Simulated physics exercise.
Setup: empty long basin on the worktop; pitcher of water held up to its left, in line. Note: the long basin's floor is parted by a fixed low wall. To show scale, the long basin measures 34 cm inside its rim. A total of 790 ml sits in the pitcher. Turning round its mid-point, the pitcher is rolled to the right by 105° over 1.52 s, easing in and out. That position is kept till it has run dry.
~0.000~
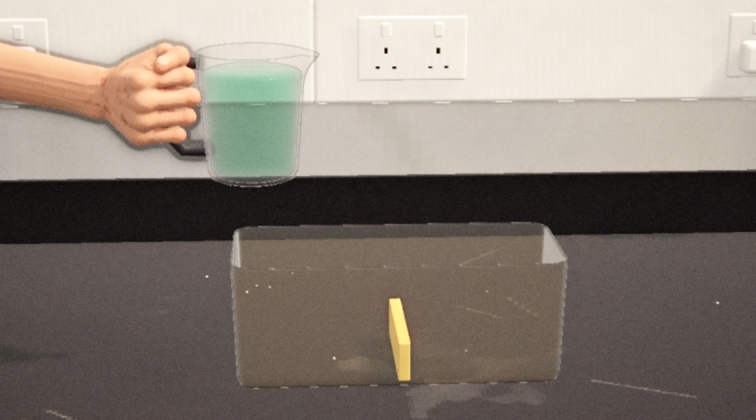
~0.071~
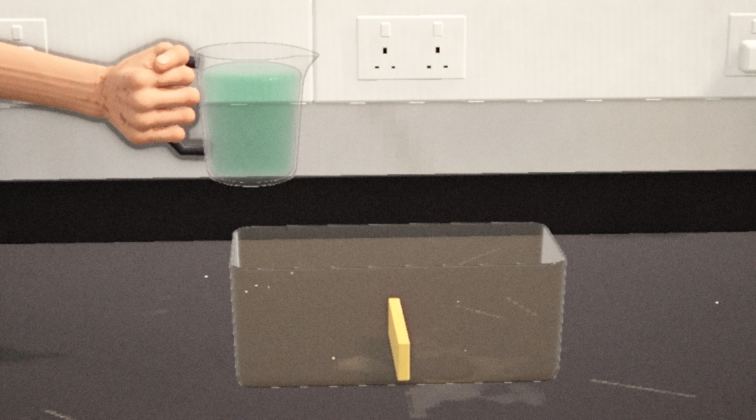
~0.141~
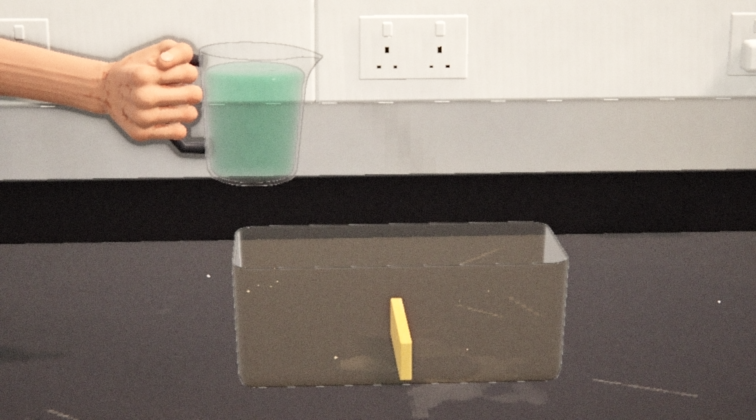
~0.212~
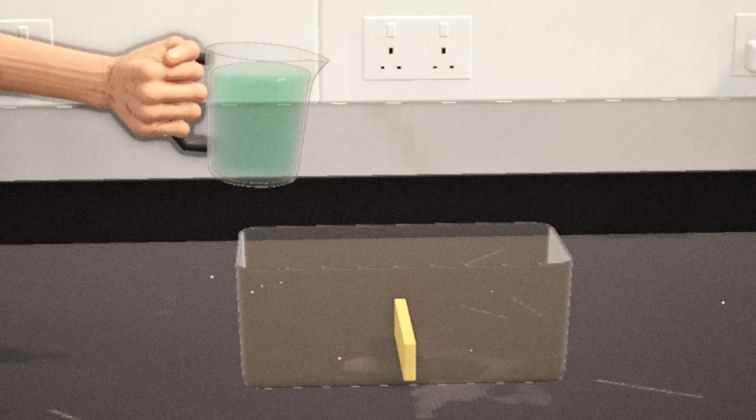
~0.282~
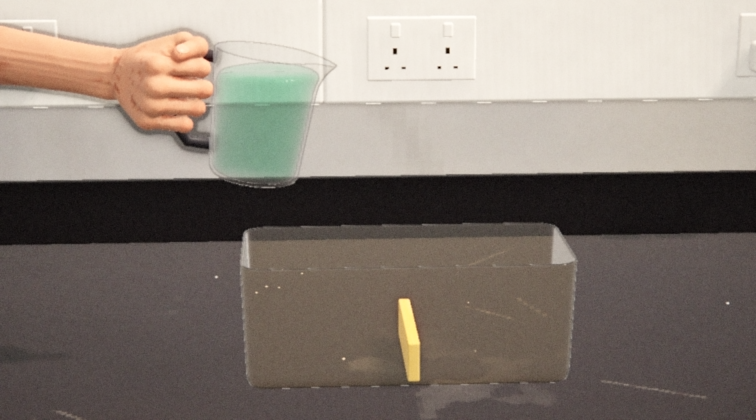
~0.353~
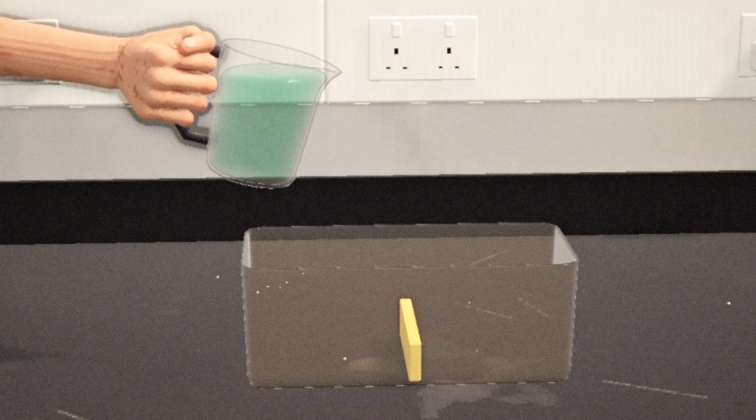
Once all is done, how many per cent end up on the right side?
Roughly 58 percent ends up on the right side.
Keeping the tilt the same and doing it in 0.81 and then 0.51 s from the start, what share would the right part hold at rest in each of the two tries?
In order, 40 and 30 per cent.
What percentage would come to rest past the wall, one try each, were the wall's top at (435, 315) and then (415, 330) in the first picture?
5 per cent first, 40 per cent second.
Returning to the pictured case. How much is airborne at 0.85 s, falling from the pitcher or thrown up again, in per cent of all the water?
Close to 14 per cent, I'd say.
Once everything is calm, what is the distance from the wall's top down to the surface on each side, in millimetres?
Looks like roughly 28 mm on the left and roughly 22 mm on the right.
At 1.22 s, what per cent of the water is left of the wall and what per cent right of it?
12 on the left and 44 on the right, roughly.
Then, 0.85 s in, the tilt is 63° and 79 per cent is still to pour, 1 is left of the wall and 6 right of it.
Then, 1.22 s in, the tilt is 95° and 27 per cent is still to pour, 12 is left of the wall and 44 right of it.
Then, 1.60 s in, the tilt is 105° and 1 per cent is still to pour, 40 is left of the wall and 57 right of it.
Then, 2.02 s in, the tilt is 105° and 0 per cent is still to pour, 42 is left of the wall and 58 right of it.
Finally, 42 per cent lies left of the wall, 58 right of it and 1 outside.
